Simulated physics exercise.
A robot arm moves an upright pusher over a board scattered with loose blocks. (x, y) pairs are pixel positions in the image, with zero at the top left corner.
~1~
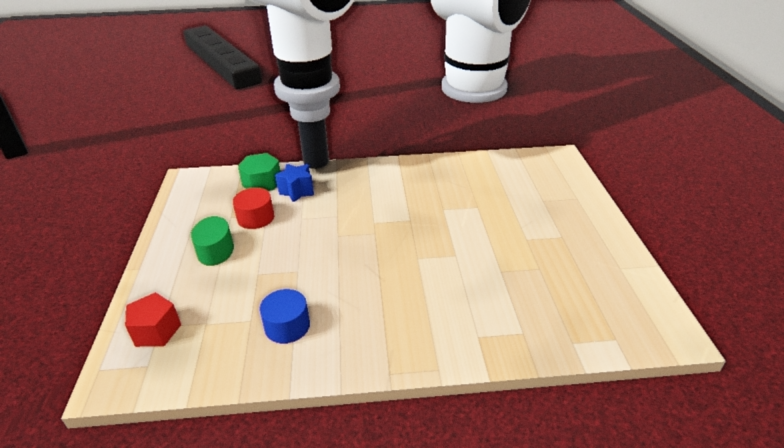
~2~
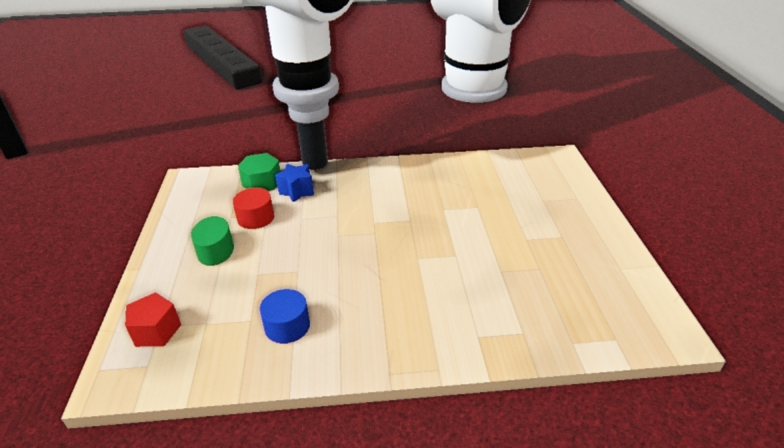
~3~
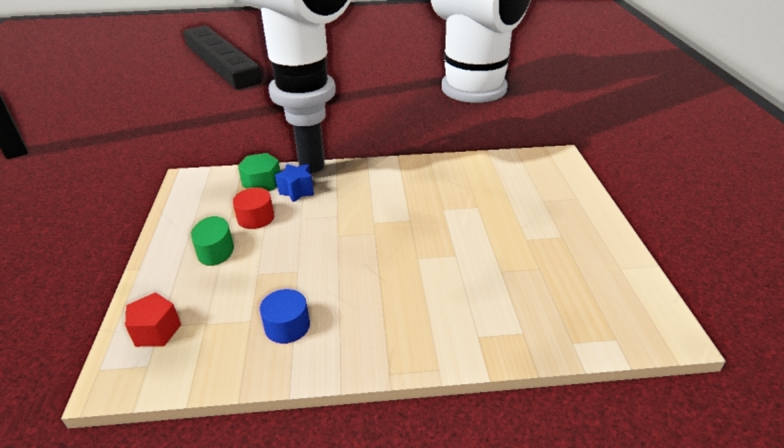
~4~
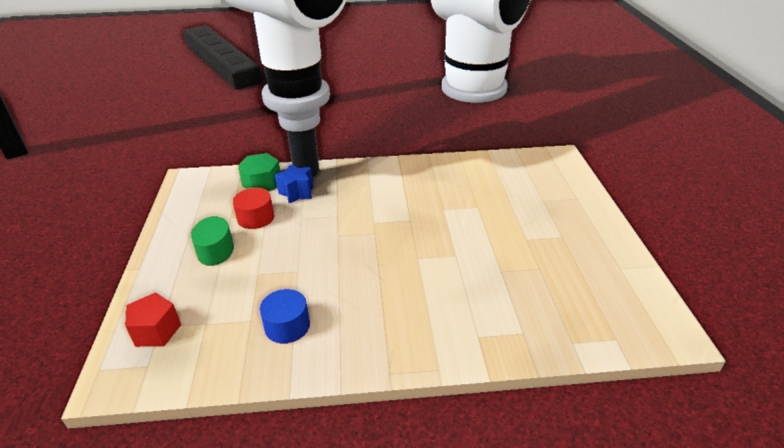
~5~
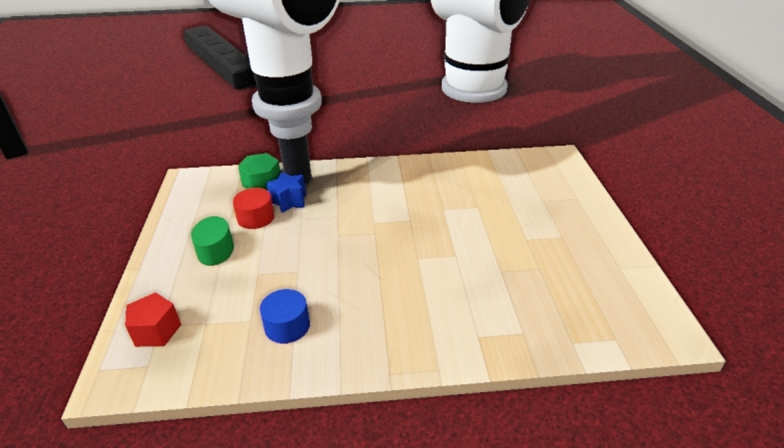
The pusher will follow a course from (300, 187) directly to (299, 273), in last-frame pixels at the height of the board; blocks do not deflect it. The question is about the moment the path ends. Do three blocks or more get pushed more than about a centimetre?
No, it doesn't check out.
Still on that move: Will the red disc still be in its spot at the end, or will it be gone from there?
Here's my answer: The red disc gets displaced.
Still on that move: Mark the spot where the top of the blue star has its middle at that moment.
The centre of its top will be at (266, 217).
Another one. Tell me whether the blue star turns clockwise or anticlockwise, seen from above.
It ends up turned clockwise.
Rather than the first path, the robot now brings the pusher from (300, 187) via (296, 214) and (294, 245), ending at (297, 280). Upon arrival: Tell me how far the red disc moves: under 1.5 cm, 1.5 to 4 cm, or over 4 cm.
Travels 1.5 to 4 cm.
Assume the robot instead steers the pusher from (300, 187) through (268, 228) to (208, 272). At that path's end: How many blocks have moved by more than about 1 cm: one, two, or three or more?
Three or more will move.
What follows on the original path. One third of the way, pusher (299, 206); red disc (238, 206); blue star (272, 204), turned 35° clockwise.
Two thirds of the way, pusher (298, 235); red disc (236, 207); blue star (266, 217), turned 80° clockwise.
At the end, pusher (298, 266); red disc (236, 207); green hexagon still; blue star (266, 217), turned 80° clockwise.
